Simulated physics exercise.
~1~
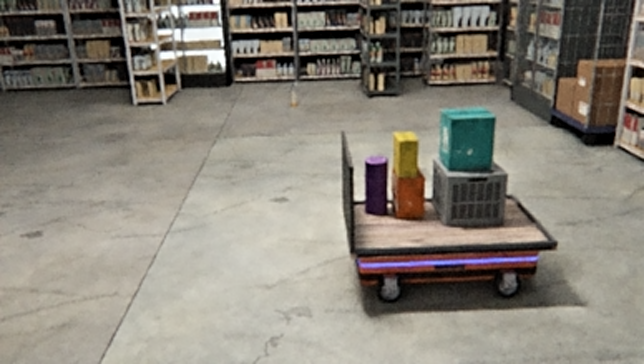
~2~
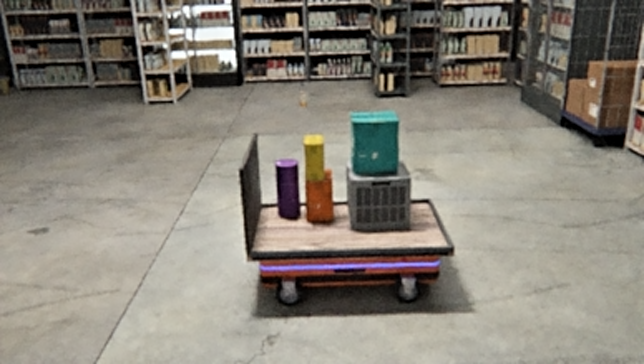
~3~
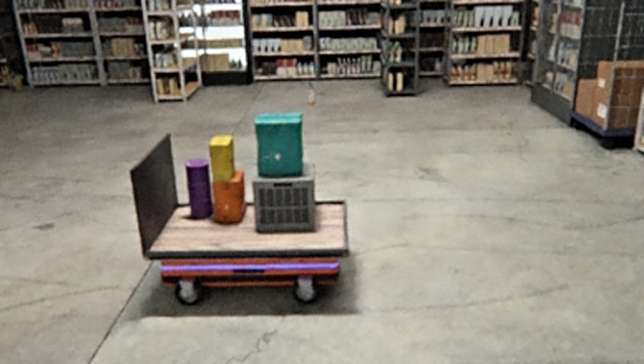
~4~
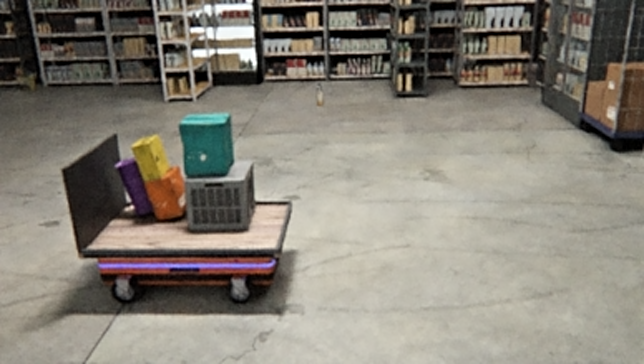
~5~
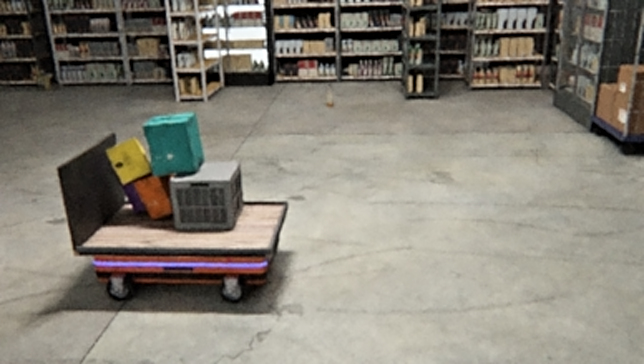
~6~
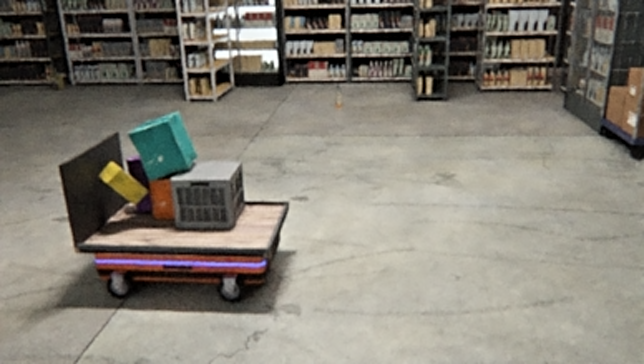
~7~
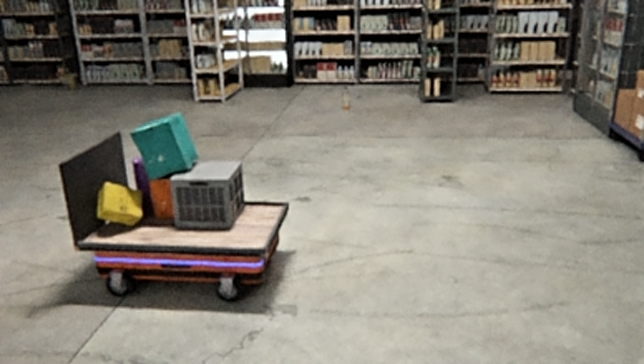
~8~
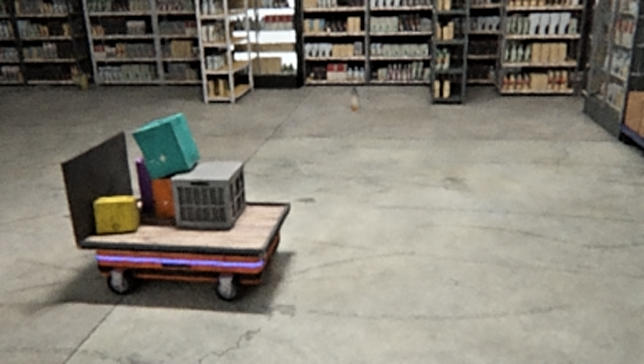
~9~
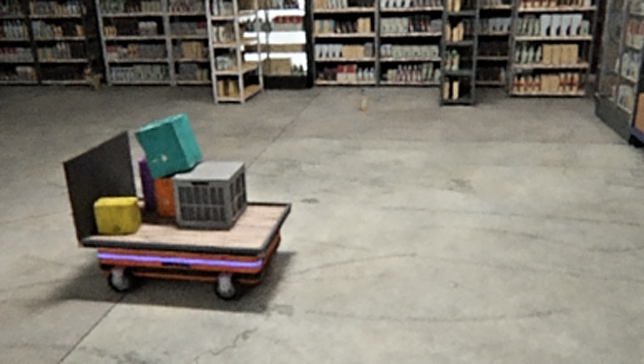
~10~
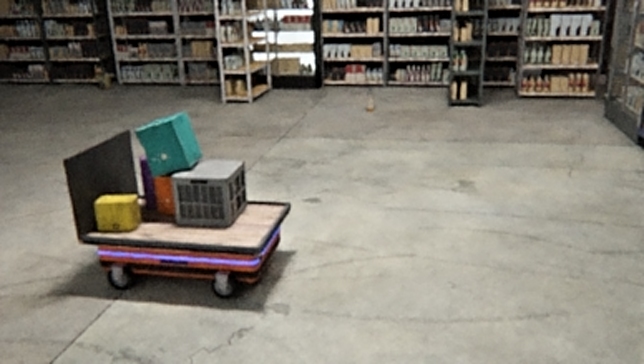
A flat cart carrying several containers rolls left across a warehouse floor and stops as its load tips toward the tall end board; the yellow box tumbles onto the deck, while the turquoise box ends tilted between the orange parcel and grey crate, which remain upright.
